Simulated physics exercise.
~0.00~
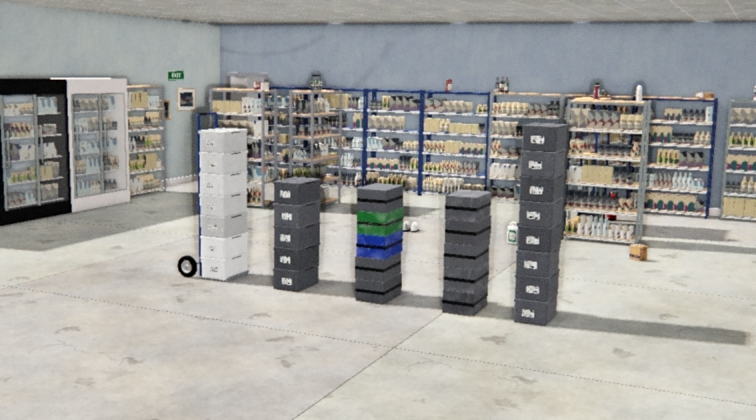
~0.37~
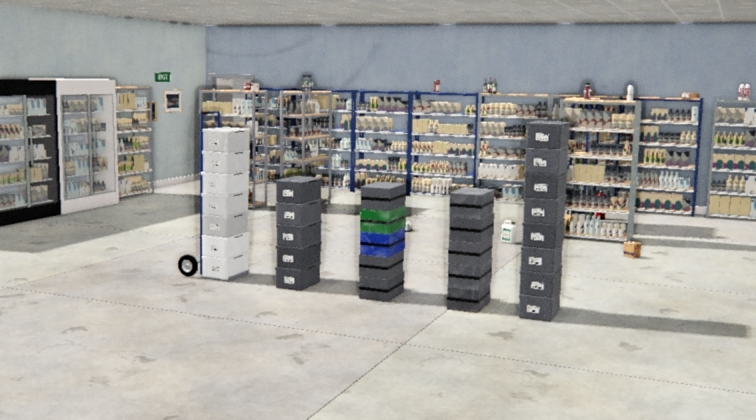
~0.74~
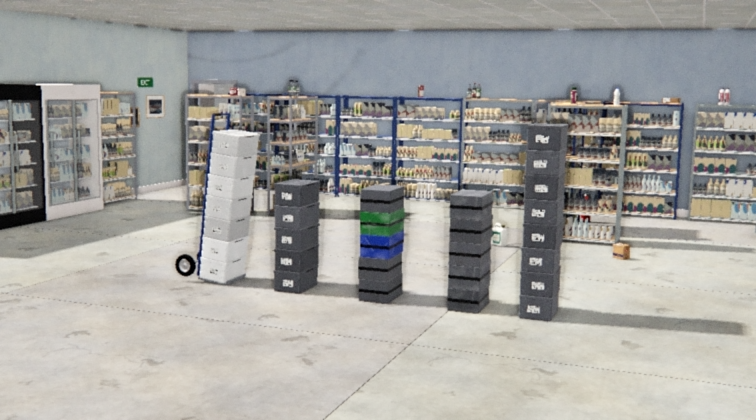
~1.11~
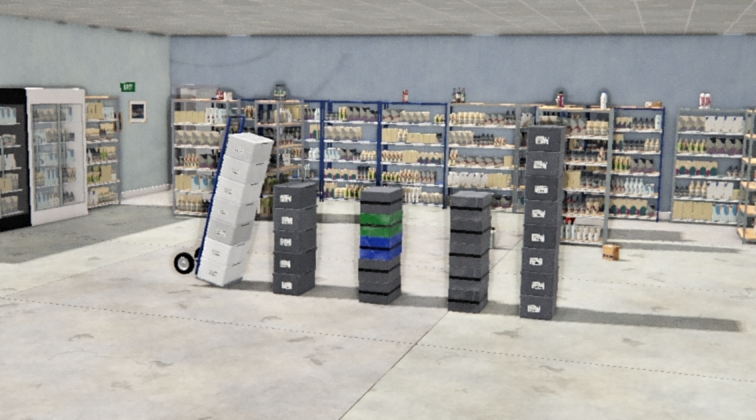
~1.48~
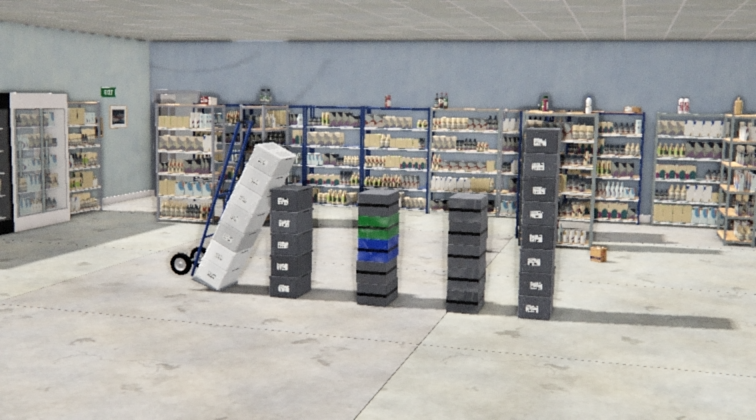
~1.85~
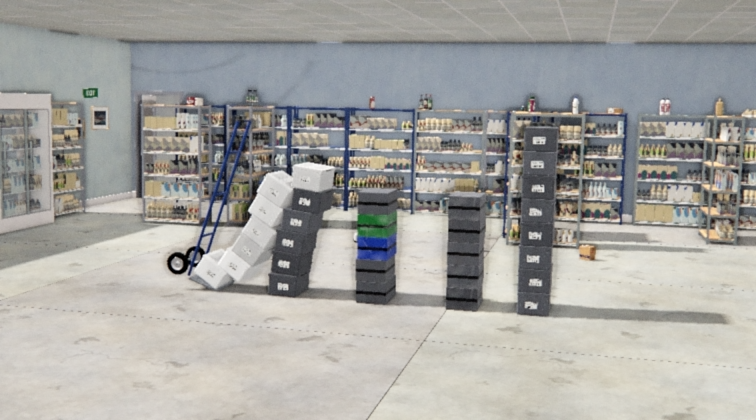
A pale stack of lidded totes on a blue sack truck tips rightward, bending over until its upper totes rest against the neighbouring dark stack, which leans slightly right. Three more dark stacks, one with green and blue totes and the tallest at far right, stand still in the row. The camera, viewing a shop with shelves and glass-fronted coolers from slightly above, moves round a little.
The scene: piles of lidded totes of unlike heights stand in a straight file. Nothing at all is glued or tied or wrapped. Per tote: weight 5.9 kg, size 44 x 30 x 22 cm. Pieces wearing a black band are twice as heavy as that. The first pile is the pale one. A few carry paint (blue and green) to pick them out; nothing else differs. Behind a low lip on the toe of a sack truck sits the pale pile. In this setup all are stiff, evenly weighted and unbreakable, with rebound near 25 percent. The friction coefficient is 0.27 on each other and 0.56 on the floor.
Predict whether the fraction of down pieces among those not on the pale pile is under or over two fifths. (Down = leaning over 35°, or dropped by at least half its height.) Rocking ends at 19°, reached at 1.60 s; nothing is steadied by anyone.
It's going to be north of two fifths down, I reckon.
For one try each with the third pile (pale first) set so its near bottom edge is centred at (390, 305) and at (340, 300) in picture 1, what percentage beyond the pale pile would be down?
In order, 90 then 80 per cent.
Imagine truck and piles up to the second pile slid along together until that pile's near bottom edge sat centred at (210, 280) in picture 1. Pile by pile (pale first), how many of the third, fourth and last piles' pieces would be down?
Pile by pile, third 0, fourth 0, last 0.
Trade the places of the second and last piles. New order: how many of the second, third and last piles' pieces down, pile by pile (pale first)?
Down per pile: Second 8, third 5, last 4.
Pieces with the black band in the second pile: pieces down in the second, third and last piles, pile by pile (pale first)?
Pieces down: Second pile 5, third pile 4, last pile 7.
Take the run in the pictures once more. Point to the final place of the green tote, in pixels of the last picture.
Look near (459, 267) in the final frame.
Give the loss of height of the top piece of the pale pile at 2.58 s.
About 60 cm.
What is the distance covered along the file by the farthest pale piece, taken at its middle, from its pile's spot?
About 230 cm.
After 2.58 s, 6 of the pale pile down; 5 of the 23 other totes down; green tote leaning 14°; blue tote leaning 14°.
After 4.28 s, 6 of the pale pile down; 20 of the 23 other totes down; blue tote on its side; green tote leaning 26°, 38 cm lower.
At rest (6.1 s), 6 of the pale pile down; 21 of the 23 other totes down; blue tote on its side; green tote leaning 26°, 38 cm lower. That is 91 per cent. As the last picture would show them, middles, blue tote near (439, 289), green tote near (459, 267).
